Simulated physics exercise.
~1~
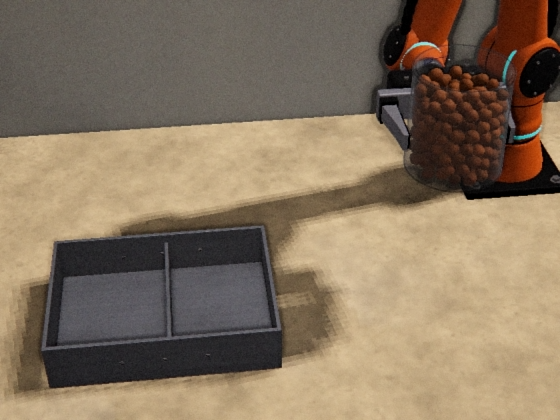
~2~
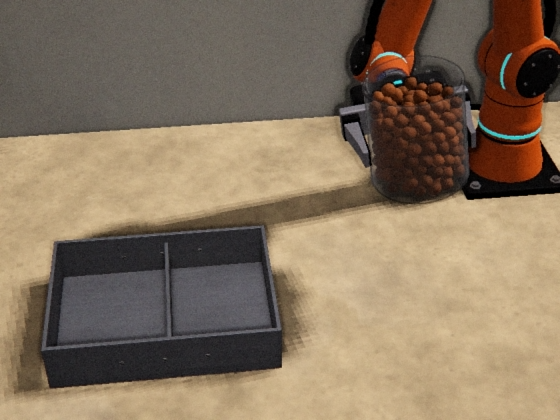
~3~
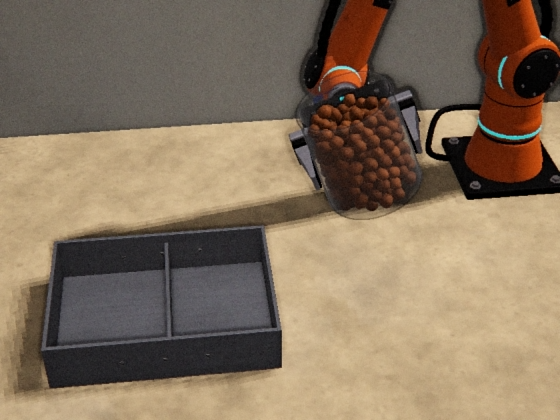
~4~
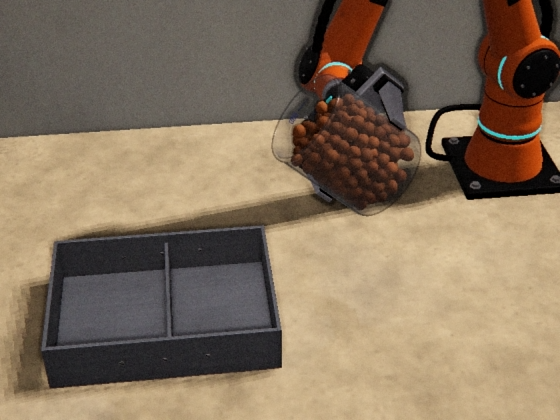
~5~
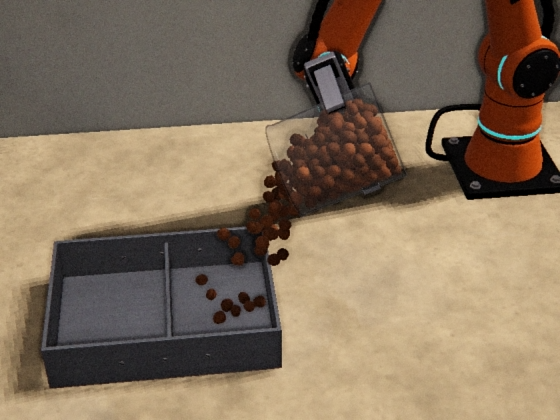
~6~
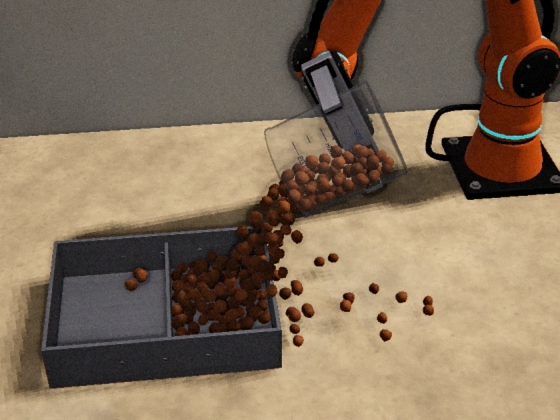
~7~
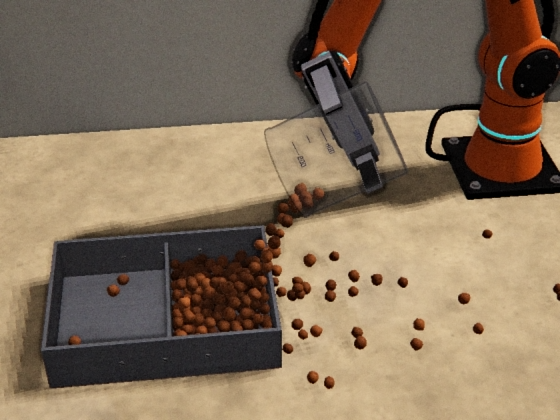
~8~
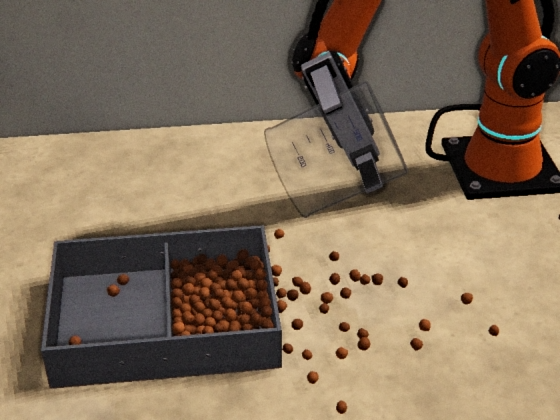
On a sandy-coloured surface, an orange robot arm carried a clear beaker of hazelnuts left towards a divided grey box and tipped it, filling much of the right compartment, while a few nuts landed in the left and others scattered outside, leaving the beaker empty.
